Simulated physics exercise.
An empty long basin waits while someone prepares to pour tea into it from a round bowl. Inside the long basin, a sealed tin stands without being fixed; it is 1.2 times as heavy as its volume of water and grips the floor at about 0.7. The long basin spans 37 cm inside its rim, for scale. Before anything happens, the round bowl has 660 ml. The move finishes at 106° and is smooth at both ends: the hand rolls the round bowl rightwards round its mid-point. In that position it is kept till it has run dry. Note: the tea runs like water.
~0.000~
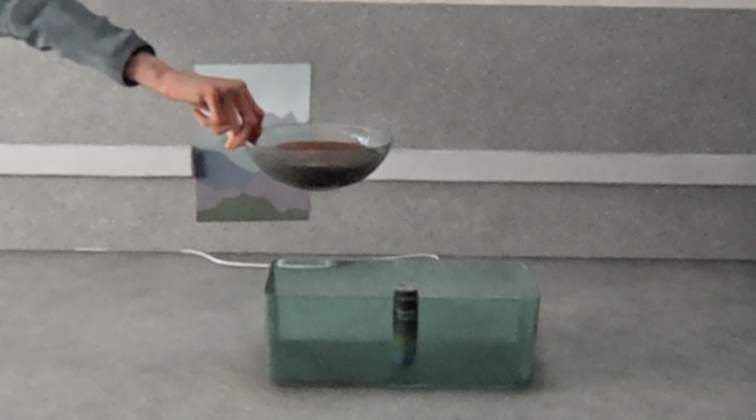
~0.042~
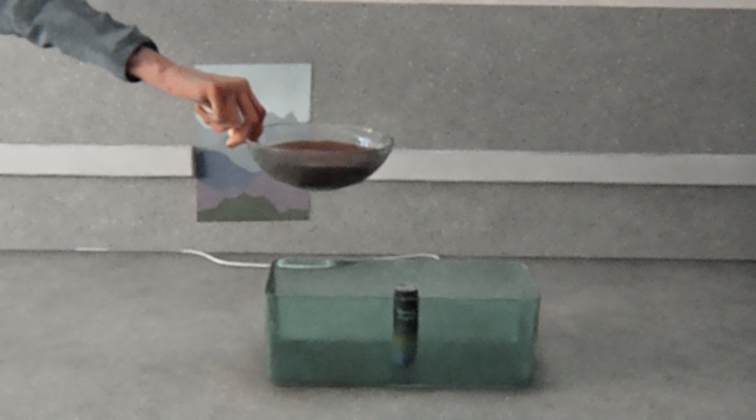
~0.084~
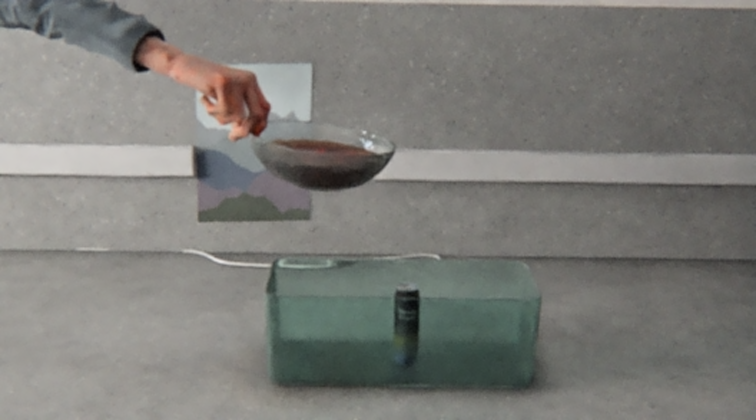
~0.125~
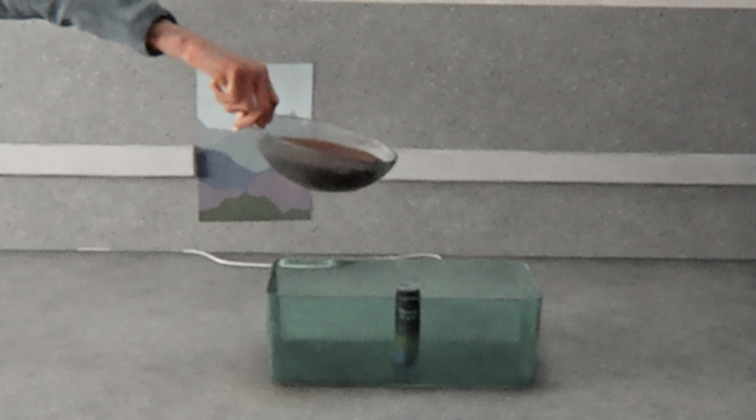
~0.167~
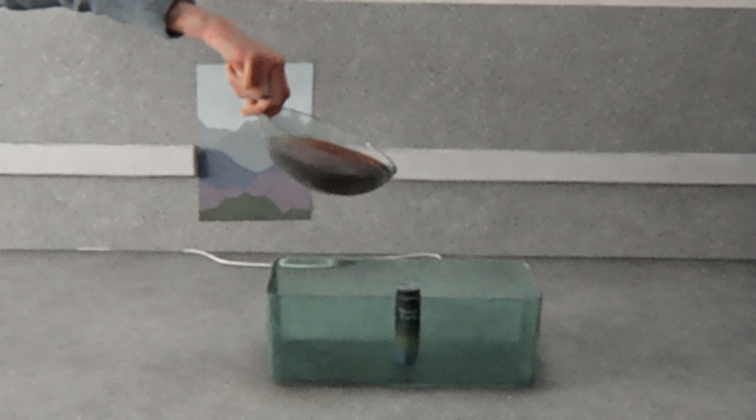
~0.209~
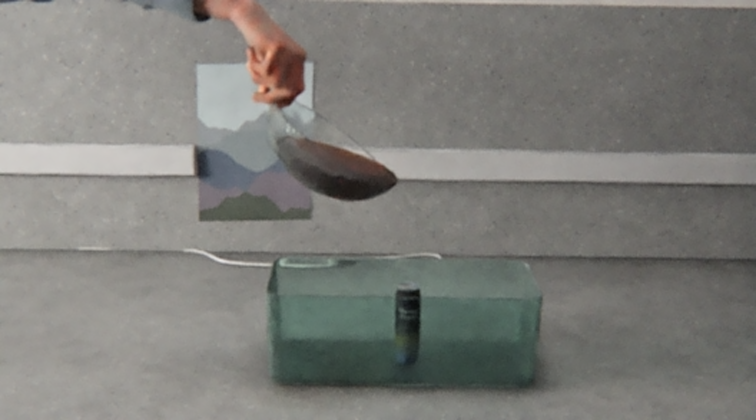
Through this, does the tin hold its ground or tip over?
It ends up erect.
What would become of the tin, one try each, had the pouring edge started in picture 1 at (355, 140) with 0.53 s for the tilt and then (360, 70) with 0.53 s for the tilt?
Try 1: Tipped over; try 2: Still standing.
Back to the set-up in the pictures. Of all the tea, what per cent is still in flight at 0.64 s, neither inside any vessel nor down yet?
I'd put it at about 5 per cent of the liquid.
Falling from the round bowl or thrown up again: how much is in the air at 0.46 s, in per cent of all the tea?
Near 28 in a hundred.
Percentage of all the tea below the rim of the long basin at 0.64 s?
About 94 %.
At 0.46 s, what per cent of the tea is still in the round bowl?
Roughly 0 percent.
By 0.46 s the tilt is 101° and 0 per cent is still to pour; the tin stands where it began.
By 0.64 s the tilt is 106° and 0 per cent is still to pour; the tin stands where it began.
By 0.82 s the tilt is 106° and 0 per cent is still to pour; the tin stands where it began.
By 1.03 s the tilt is 106° and 0 per cent is still to pour; the tin stands where it began.
At rest the tin stands where it began.
